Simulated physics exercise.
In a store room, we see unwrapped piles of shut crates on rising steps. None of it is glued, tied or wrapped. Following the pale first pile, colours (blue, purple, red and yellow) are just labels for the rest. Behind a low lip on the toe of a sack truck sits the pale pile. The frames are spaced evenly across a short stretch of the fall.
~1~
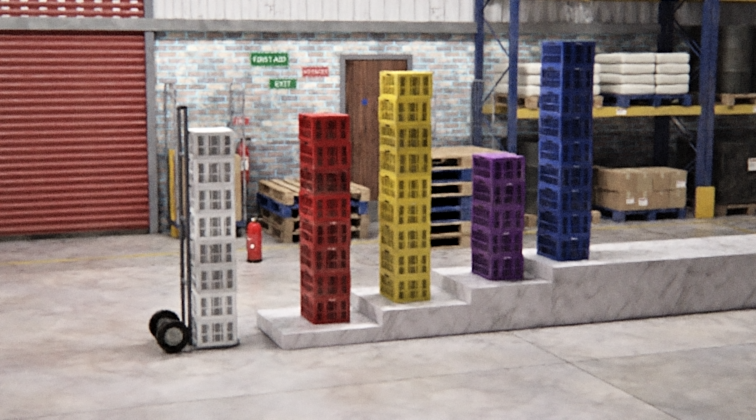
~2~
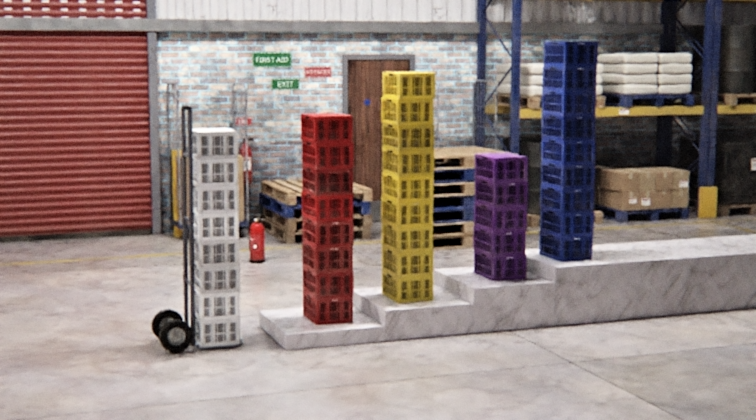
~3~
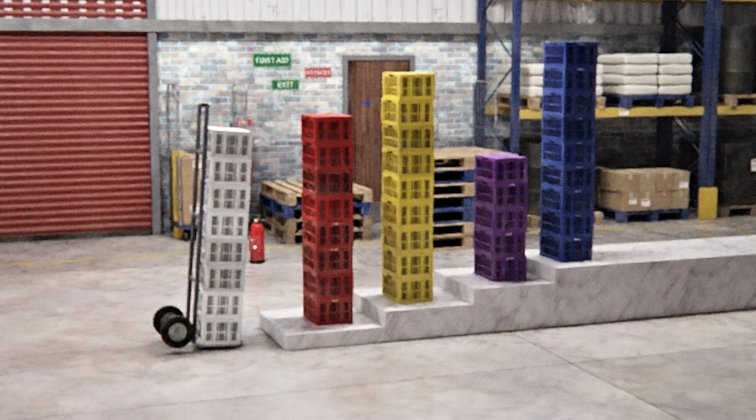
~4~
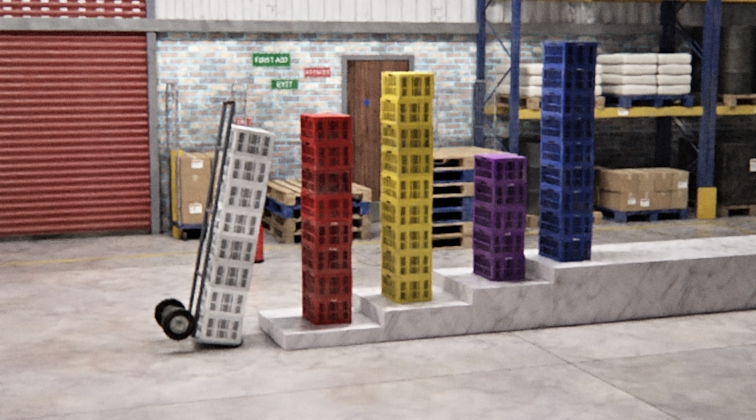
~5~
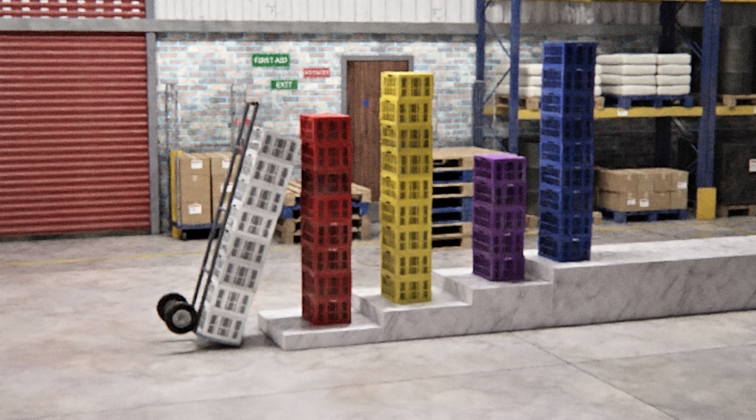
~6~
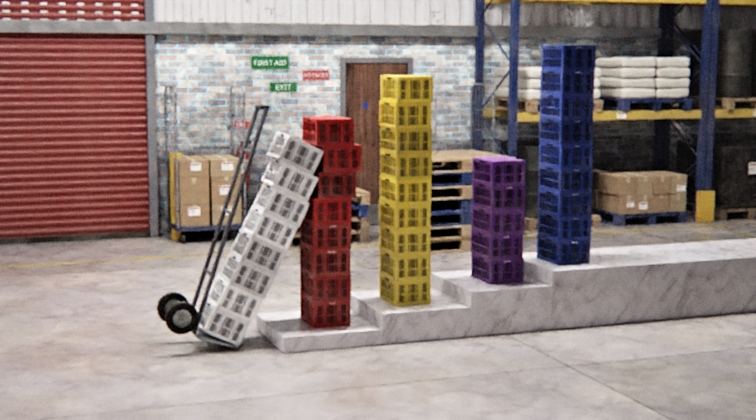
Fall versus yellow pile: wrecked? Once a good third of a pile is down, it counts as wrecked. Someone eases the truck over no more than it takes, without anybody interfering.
Yes.
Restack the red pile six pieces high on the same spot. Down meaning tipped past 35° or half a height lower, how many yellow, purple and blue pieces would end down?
Pieces down at the end - yellow: 9, purple: 2, blue: 8.
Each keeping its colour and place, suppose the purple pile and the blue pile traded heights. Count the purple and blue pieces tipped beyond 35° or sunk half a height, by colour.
The numbers come out as purple 9, then blue 5.
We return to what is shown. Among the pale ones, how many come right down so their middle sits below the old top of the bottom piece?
Counting them up gives 2.
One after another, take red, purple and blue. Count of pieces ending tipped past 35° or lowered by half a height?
The tally reads red 5, then purple 2, then blue 8.
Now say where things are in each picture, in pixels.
In the first frame (pixels give the middle of a visible side), truck frame (186, 157) level; top yellow crate (415, 86); top red crate (331, 129); none of the others has stirred.
Truck frame (190, 157) level; top yellow crate (417, 86), in the second frame.
Truck frame (204, 154) rocked barely, top of the pale pile leaning barely; top yellow crate (417, 87); none of the others has stirred, in the third frame.
Truck frame (225, 151) rocked a little, top of the pale pile leaning a little; top yellow crate (417, 86); none of the others has stirred, in the fourth frame.
Truck frame (244, 150) rocked clearly, top of the pale pile leaning clearly; top yellow crate (416, 87); none of the others has stirred, in the fifth frame.
Truck frame (252, 153) rocked clearly, top of the pale pile leaning clearly; top yellow crate (415, 89); top red crate (335, 132) a little from its place; movement in 3 of them, in the sixth frame.
Shortly afterwards, 8 of the pale pile down; none of the 9 yellow crates down (0 of 31 in all colours); top yellow crate a little from its place; top red crate tilted a little.
Next, 8 of the pale pile down; 2 of the 9 yellow crates down (7 of 31 in all colours); top yellow crate tilted clearly, about its own height lower; top red crate tilted clearly, about its own height lower.
Some moments later, 7 of the pale pile down; 7 of the 9 yellow crates down (14 of 31 in all colours); top yellow crate tilted a little, some two heights lower; top red crate tilted steeply, some four heights lower.
Afterwards, 7 of the pale pile down; 7 of the 9 yellow crates down (22 of 31 in all colours); top yellow crate tilted steeply, some four heights lower; top red crate tilted steeply, some four heights lower.
In the end, 7 of the pale pile down; 7 of the 9 yellow crates down (22 of 31 in all colours); top yellow crate some nine heights lower; top red crate tilted steeply, some four heights lower. From the last view, middles, top yellow crate near (531, 271), top red crate near (418, 221).
